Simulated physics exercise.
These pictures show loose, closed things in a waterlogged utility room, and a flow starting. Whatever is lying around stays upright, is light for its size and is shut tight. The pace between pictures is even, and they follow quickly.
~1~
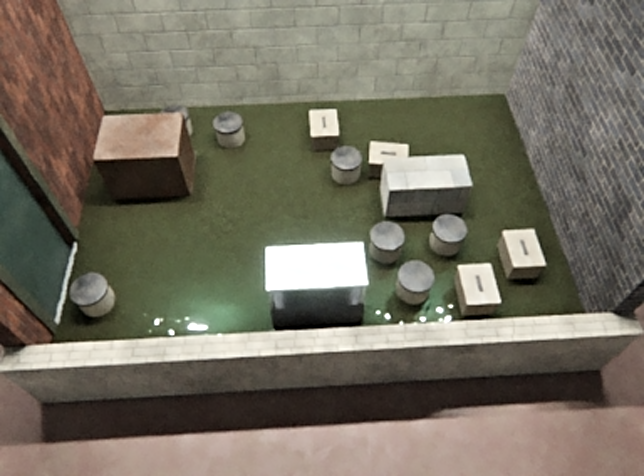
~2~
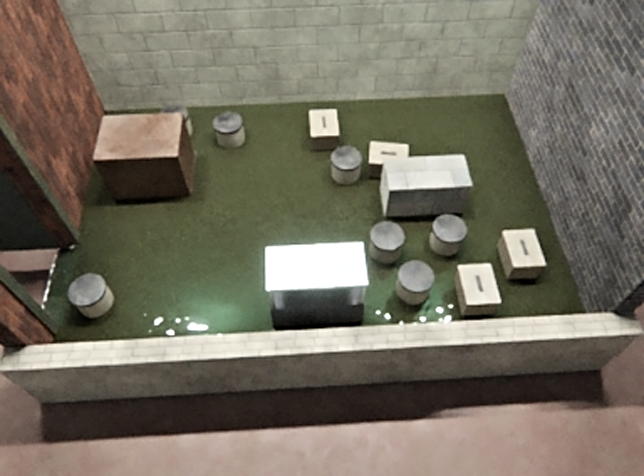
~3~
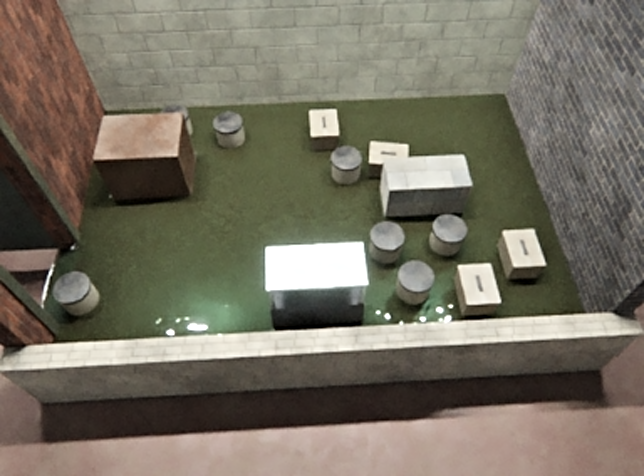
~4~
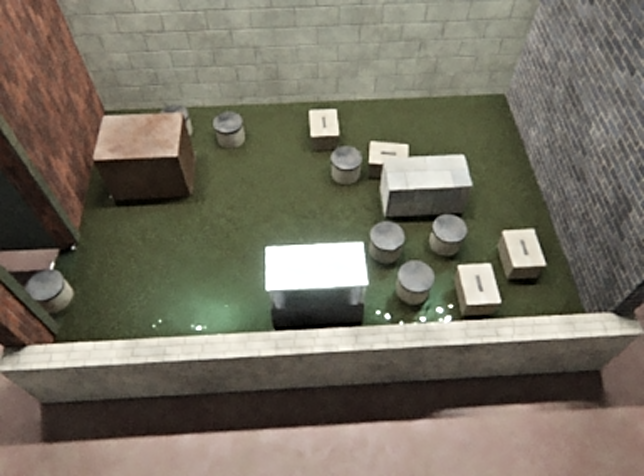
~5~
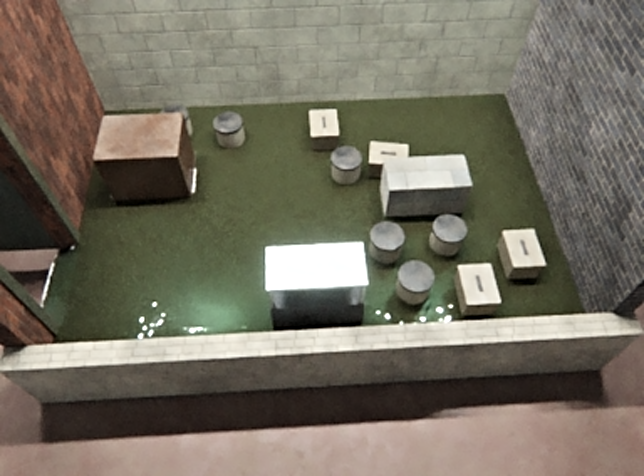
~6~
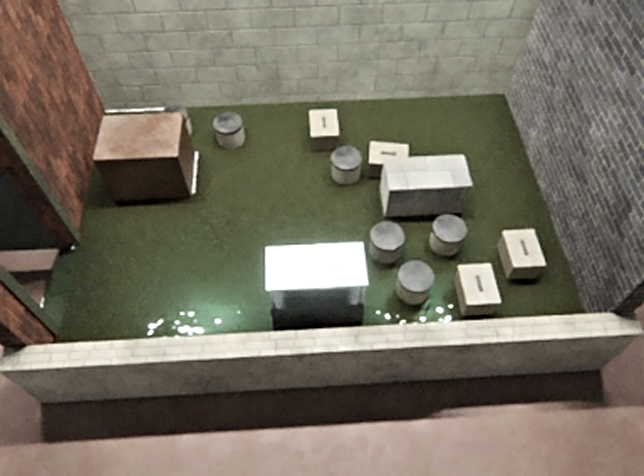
A grey-topped round container at the lower left of a flooded, brick-walled room drifts left through an opening that appears in the side wall and passes out of view, while the other containers, boxes and large blocks stay in place.
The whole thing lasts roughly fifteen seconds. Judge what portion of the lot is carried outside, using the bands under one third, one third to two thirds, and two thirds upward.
The portion is going to be lower than a third.
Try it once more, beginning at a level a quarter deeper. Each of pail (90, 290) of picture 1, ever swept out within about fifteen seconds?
Item status: Exited.
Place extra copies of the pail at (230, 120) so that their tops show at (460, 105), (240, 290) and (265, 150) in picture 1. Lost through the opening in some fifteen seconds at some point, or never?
Result list, first to last: Does not leave, leaves, leaves.
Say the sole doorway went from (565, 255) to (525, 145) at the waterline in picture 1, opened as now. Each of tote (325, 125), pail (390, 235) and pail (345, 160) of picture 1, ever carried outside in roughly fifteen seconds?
Taken in that order, the answers are swept away, swept away, swept away.
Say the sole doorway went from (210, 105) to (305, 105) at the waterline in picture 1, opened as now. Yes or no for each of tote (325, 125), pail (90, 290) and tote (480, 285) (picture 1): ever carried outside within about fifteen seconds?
Outcome for each, in the order asked: Flushed / not flushed / not flushed.
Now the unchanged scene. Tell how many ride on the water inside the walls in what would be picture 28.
Well, I'd say 10.
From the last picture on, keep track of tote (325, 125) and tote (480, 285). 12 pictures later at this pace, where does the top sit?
About (276, 136), then about (440, 287).
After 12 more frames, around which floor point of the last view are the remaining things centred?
I'd say roughly (323, 220).
A moment on, 1 of 11 are out; 10 afloat.
Next, 1 of 11 are out; 10 afloat.
Later, 1 of 11 are out; 10 afloat.
In the end, 1 of 11 are out; 10 afloat.
